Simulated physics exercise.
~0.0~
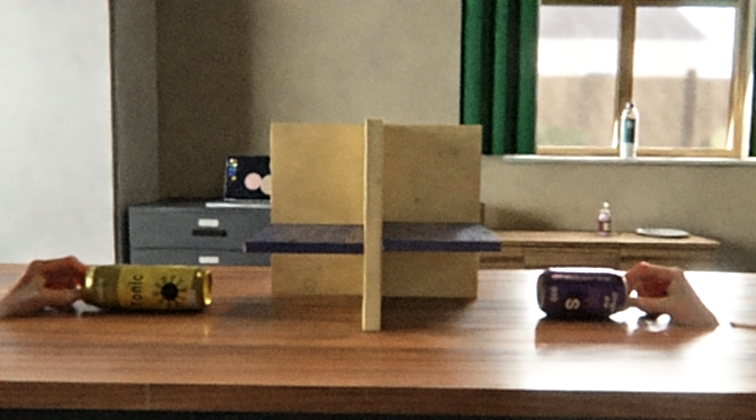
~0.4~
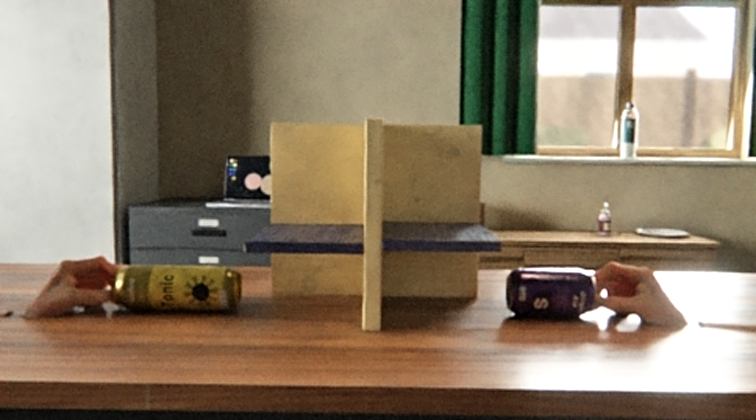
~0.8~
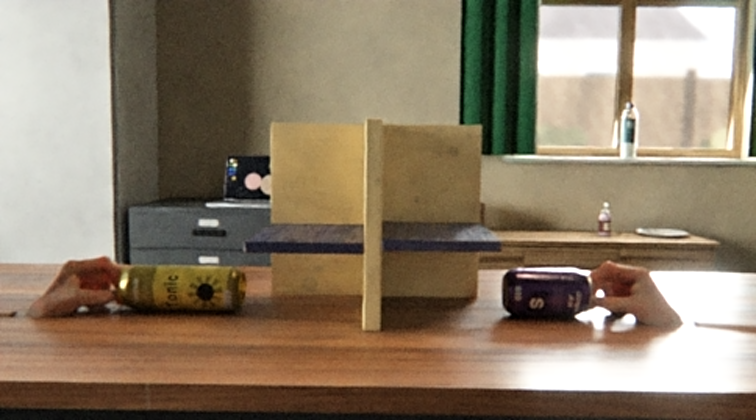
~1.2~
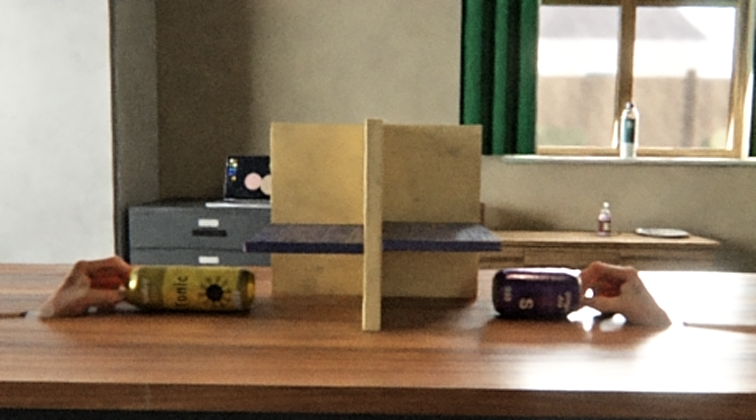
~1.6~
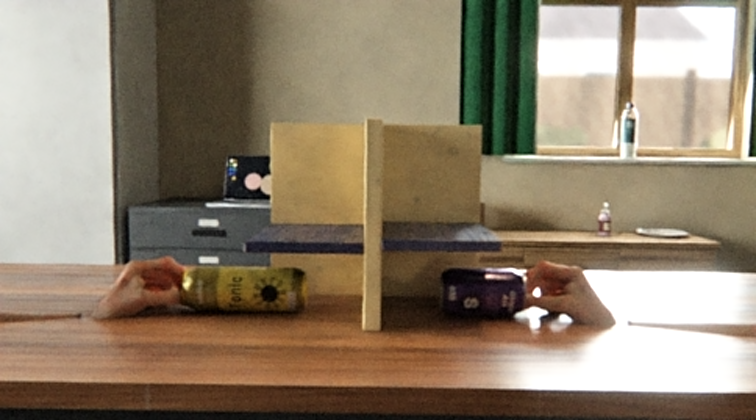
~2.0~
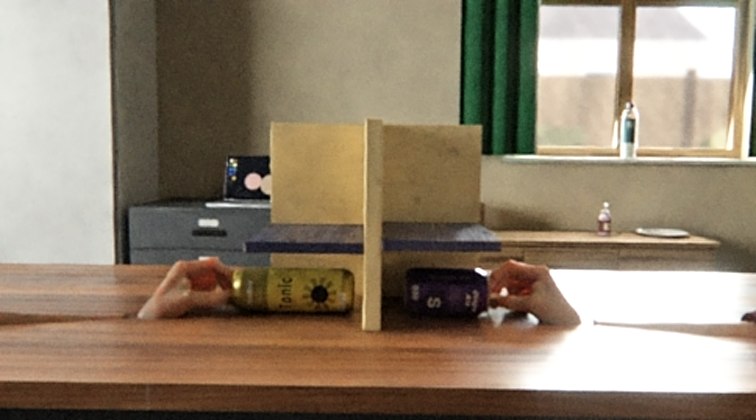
In a room with a green curtain and a window behind, a wooden table is seen from the front by a still camera. A low rack of pale upright boards with a dark blue shelf stands in the middle, with a yellow can on its side at the left and a purple can on its side at the right, each held by a hand. The hands push the cans inward, pause briefly, then nudge them a little closer. They keep pushing, and both cans reach the openings. Finally both slide under the shelf, either side of the central upright, hands still on them.
